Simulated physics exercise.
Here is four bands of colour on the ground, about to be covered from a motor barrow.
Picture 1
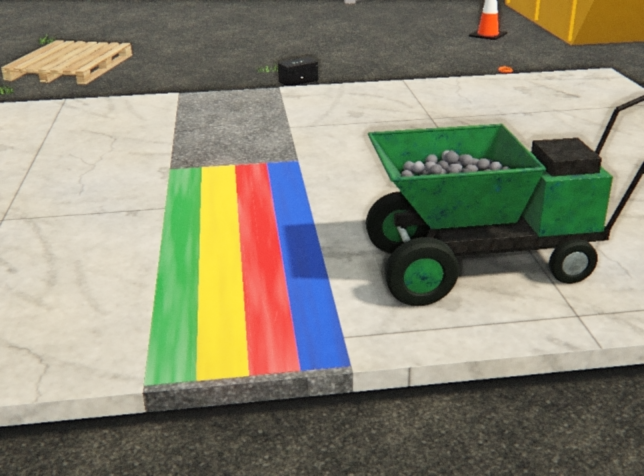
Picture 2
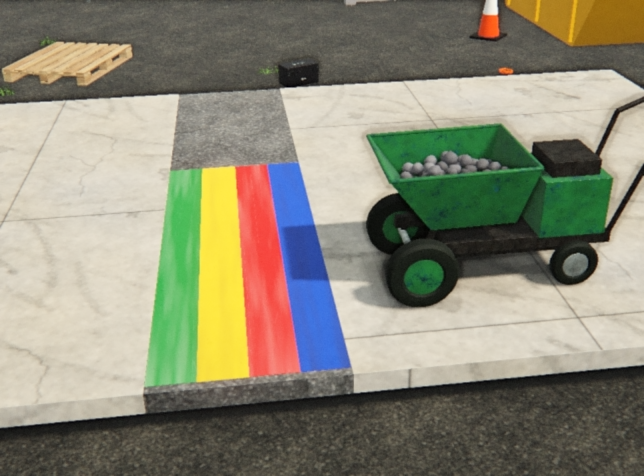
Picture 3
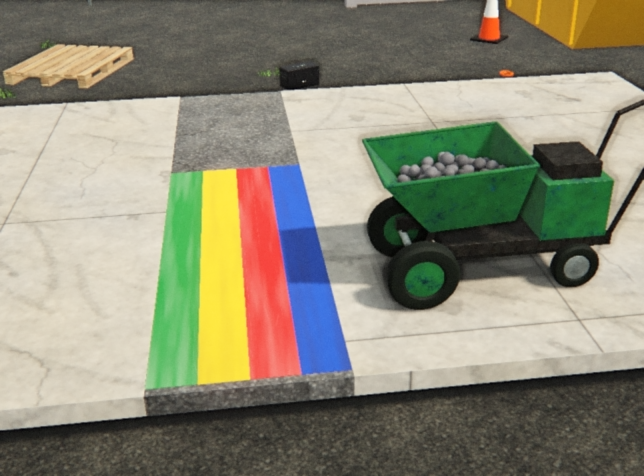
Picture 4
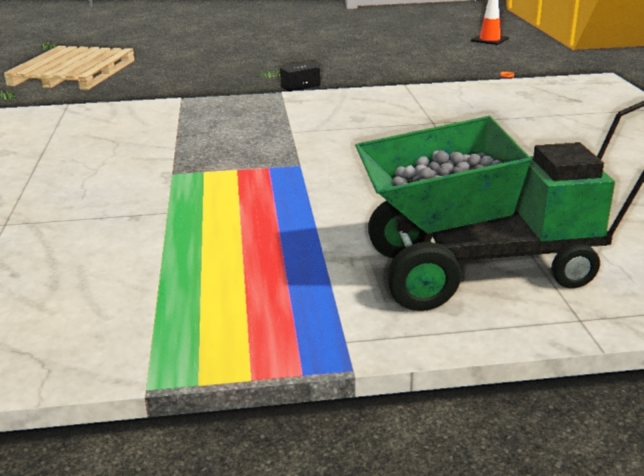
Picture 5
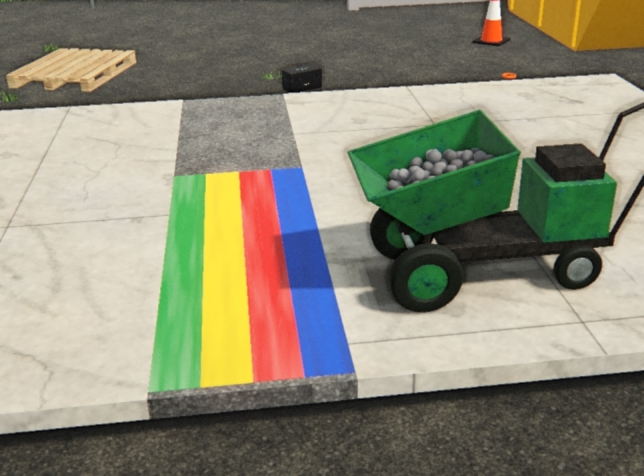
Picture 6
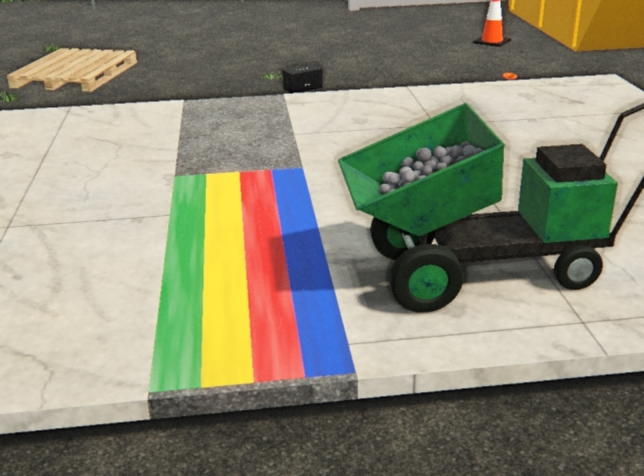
A green motor barrow tilts its skip of round grey cobbles leftward beside four coloured strips.
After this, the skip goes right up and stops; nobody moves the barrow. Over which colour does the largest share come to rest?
Most lies over the red band.
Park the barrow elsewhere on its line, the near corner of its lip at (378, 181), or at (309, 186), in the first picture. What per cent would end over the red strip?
About 50 and 0 per cent.
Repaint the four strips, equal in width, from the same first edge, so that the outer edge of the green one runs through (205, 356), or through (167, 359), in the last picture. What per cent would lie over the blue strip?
First some 10, then 20 per cent.
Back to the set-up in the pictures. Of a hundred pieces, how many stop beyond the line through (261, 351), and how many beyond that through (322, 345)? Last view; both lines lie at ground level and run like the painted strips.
About 20 and 80 per cent.
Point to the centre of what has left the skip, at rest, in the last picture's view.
Close to (274, 287).
Shortly afterwards, skip tipped steeply; the whole lot in the skip.
Next, skip tipped right over; the bulk in the skip; only a few over the blue strip; a little over the red strip.
Some moments later, skip tipped right over; near a quarter in the skip; near a quarter over the blue strip; near a third over the red strip; a little over the yellow strip; only a few over the green strip.
In the end, skip tipped right over; near a quarter in the skip; near a quarter over the blue strip; near a third over the red strip; a little over the yellow strip; none at all over the green strip; only a few off the paint.
